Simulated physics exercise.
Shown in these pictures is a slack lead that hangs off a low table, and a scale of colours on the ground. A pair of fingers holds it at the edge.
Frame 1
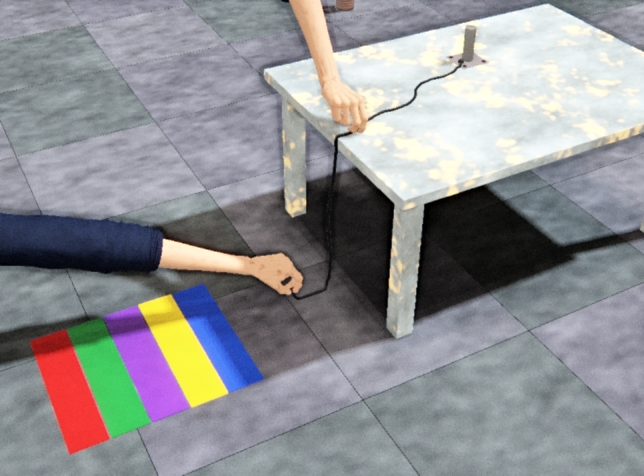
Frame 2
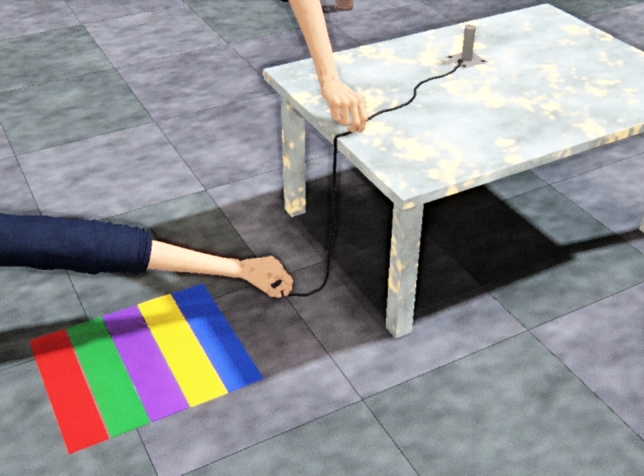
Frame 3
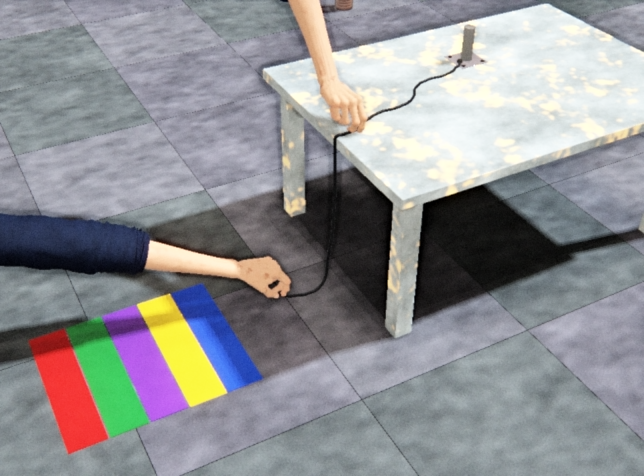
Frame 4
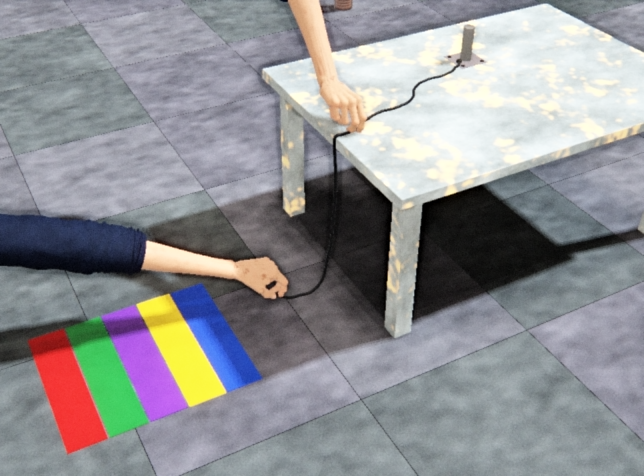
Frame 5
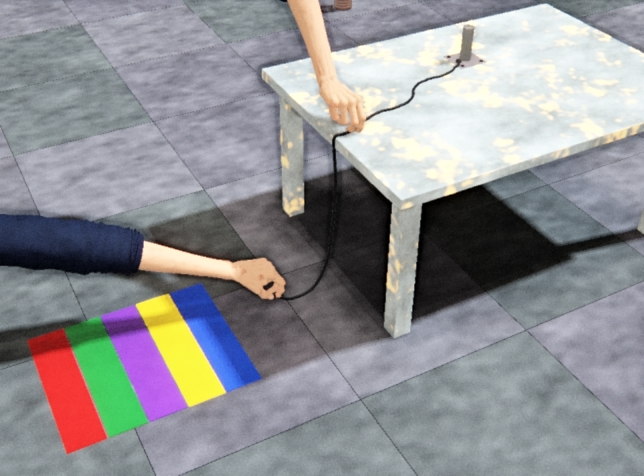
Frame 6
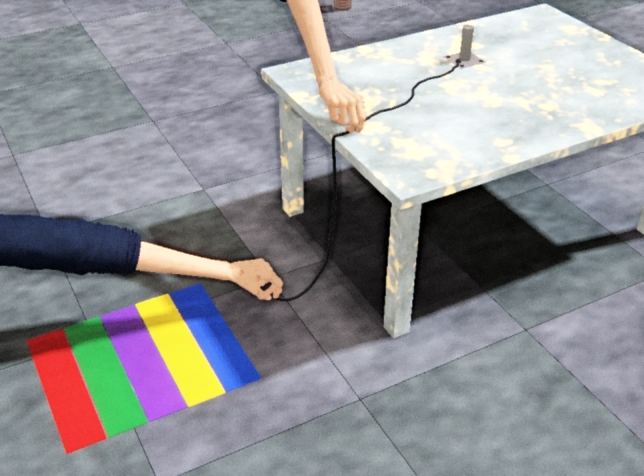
A dark-sleeved arm at the left draws the low end of a slack black lead slightly leftward, quickest at first and then barely creeping, above a tiled grey floor seen from a fixed, raised angle. Another hand pinches the lead at the edge of a low, pale, yellow-flecked table, keeping still. Red, green, purple, yellow and blue bands lie left to right on the floor below the sleeved arm.
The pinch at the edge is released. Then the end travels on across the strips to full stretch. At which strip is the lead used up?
At the yellow one.
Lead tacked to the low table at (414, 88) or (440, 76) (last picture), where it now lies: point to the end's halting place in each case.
Estimated pixels: (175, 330), then (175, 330).
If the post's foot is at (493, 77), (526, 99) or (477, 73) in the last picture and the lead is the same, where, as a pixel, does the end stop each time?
You'd find it around (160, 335), then (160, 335), and finally (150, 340).
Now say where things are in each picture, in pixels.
The first picture shows end (292, 291); blue (235, 366); yellow (199, 380); purple (161, 394); green (122, 409); red (82, 424).
The second picture shows end (282, 294); lead through (451, 73) (414, 96) (370, 118) (335, 161) (334, 222) (327, 274).
The third picture shows end (279, 294).
The fourth picture shows end (277, 295); lead through (449, 73) (413, 96) (369, 118) (335, 160) (333, 221) (324, 275).
The fifth picture shows end (274, 295).
The sixth picture shows end (272, 296); lead through (449, 73) (412, 96) (368, 118) (334, 160) (333, 221) (319, 275).
Soon after, end near (233, 310); short of the strips.
Then, end near (194, 323); over blue.
At full stretch, end near (171, 331); over yellow. It gets as far as the yellow strip.
